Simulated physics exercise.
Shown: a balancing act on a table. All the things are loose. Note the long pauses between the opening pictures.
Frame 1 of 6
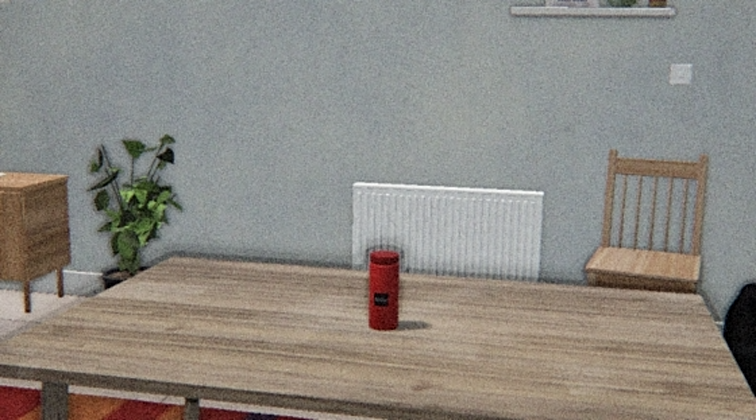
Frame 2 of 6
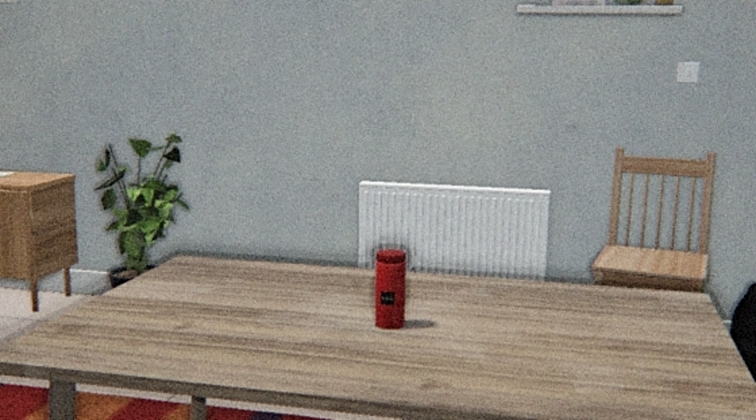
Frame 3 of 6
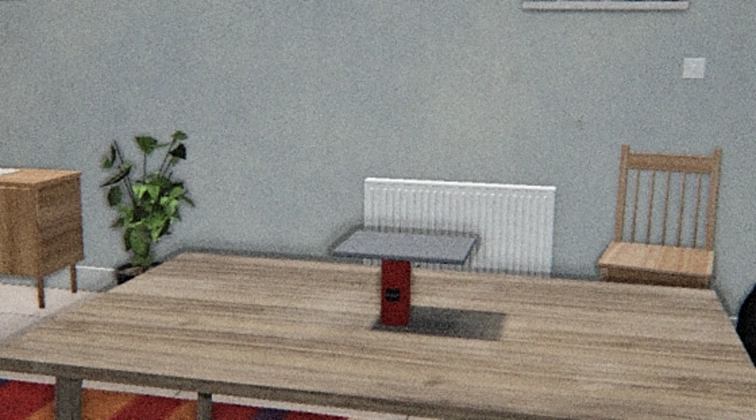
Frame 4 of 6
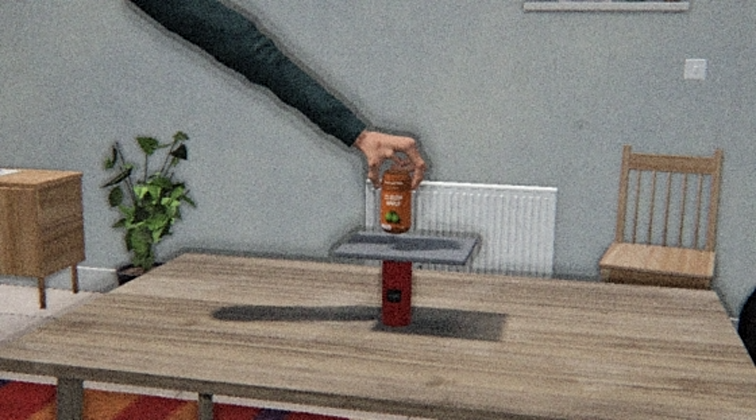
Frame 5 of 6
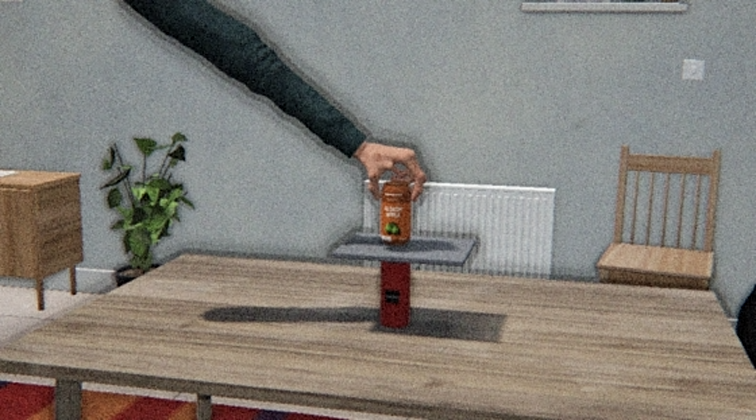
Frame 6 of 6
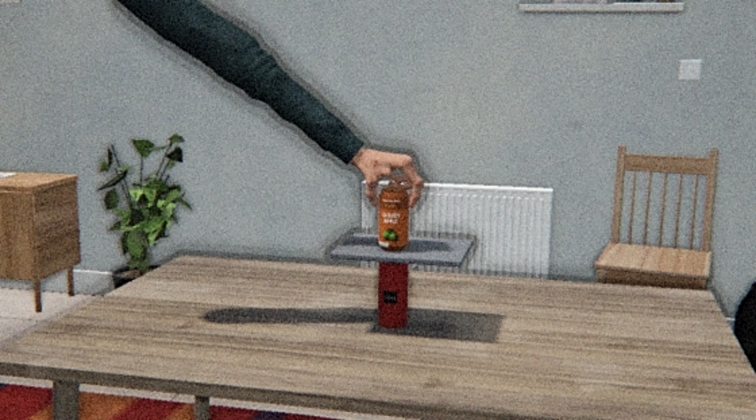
A flat grey slab appears on top of a red jar that stands alone on a wooden table, between one view and the next. Then a dark-sleeved arm reaches in from the upper left, lowers an orange can a short way onto the slab, and keeps its hand on it.
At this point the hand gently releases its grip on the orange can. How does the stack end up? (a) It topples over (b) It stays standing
It stays standing.
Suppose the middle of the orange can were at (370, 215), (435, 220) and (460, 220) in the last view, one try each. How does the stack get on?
Stands firm, topples, topples.
Then, 0.60 s past the last view, nothing moves.
Then, 1.30 s past the last view, orange can resting near (394, 220).
Finally, all 3 still in place. Final places as the last picture's camera would see them, orange can near (394, 220). The stack holds.
